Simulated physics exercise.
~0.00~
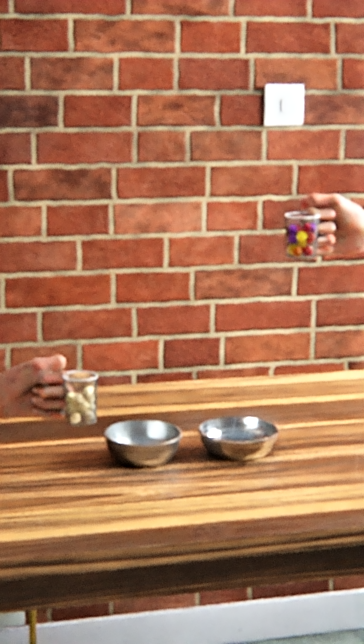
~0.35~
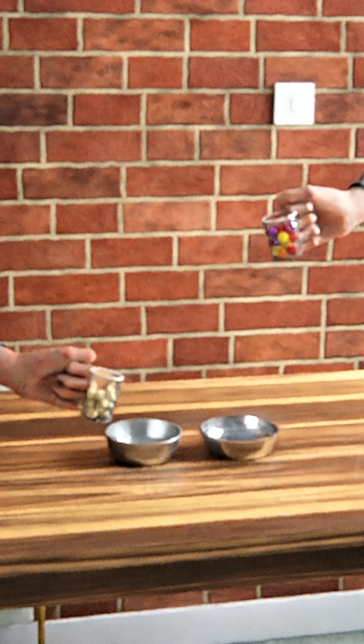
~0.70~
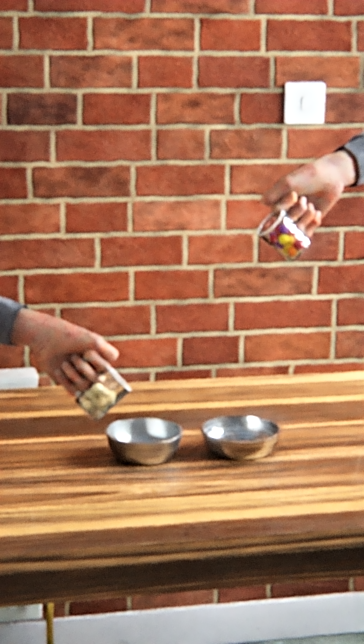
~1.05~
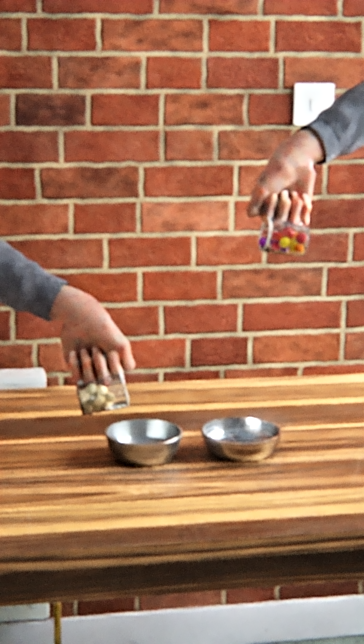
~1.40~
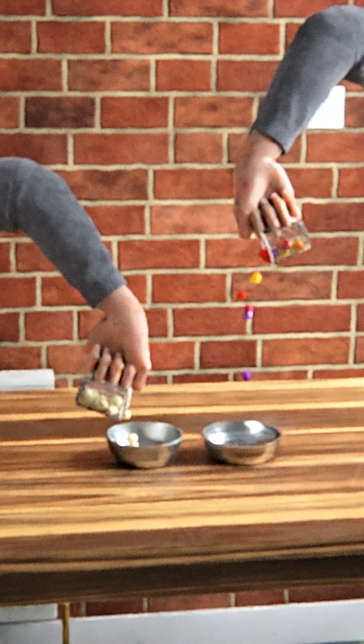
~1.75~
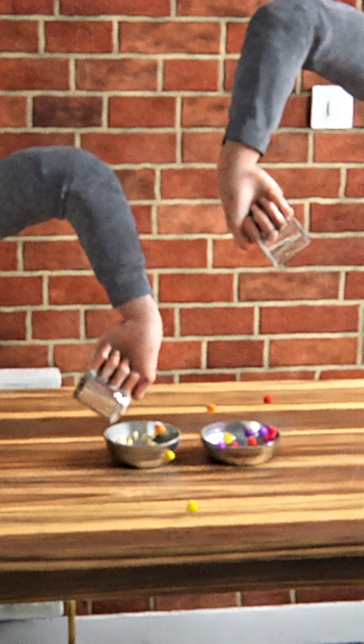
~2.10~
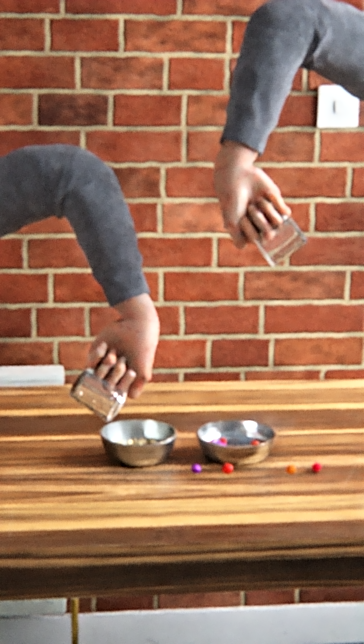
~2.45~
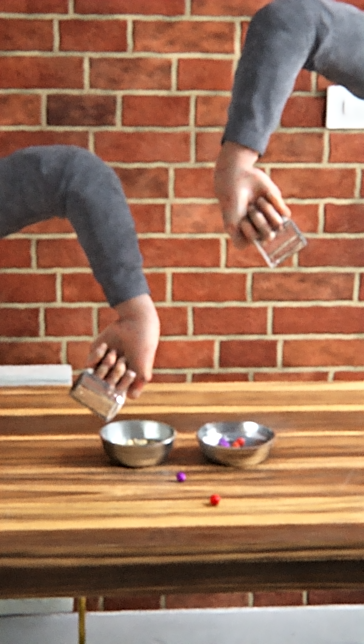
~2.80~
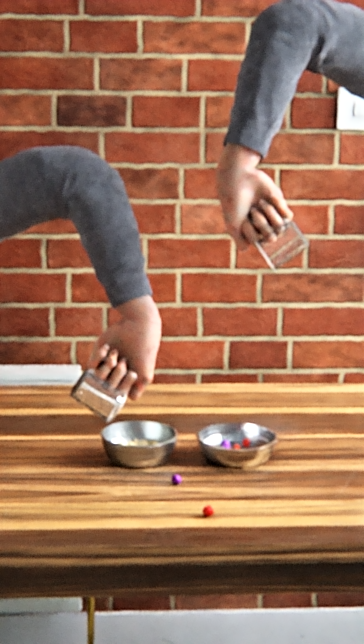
The clip shows two hands tipping small clear cups over metal bowls on a wooden table by a brick wall. The lower left cup's pale pieces land in its bowl, while colourful pieces from the higher right cup scatter, some staying in the bowl and others ending outside it.
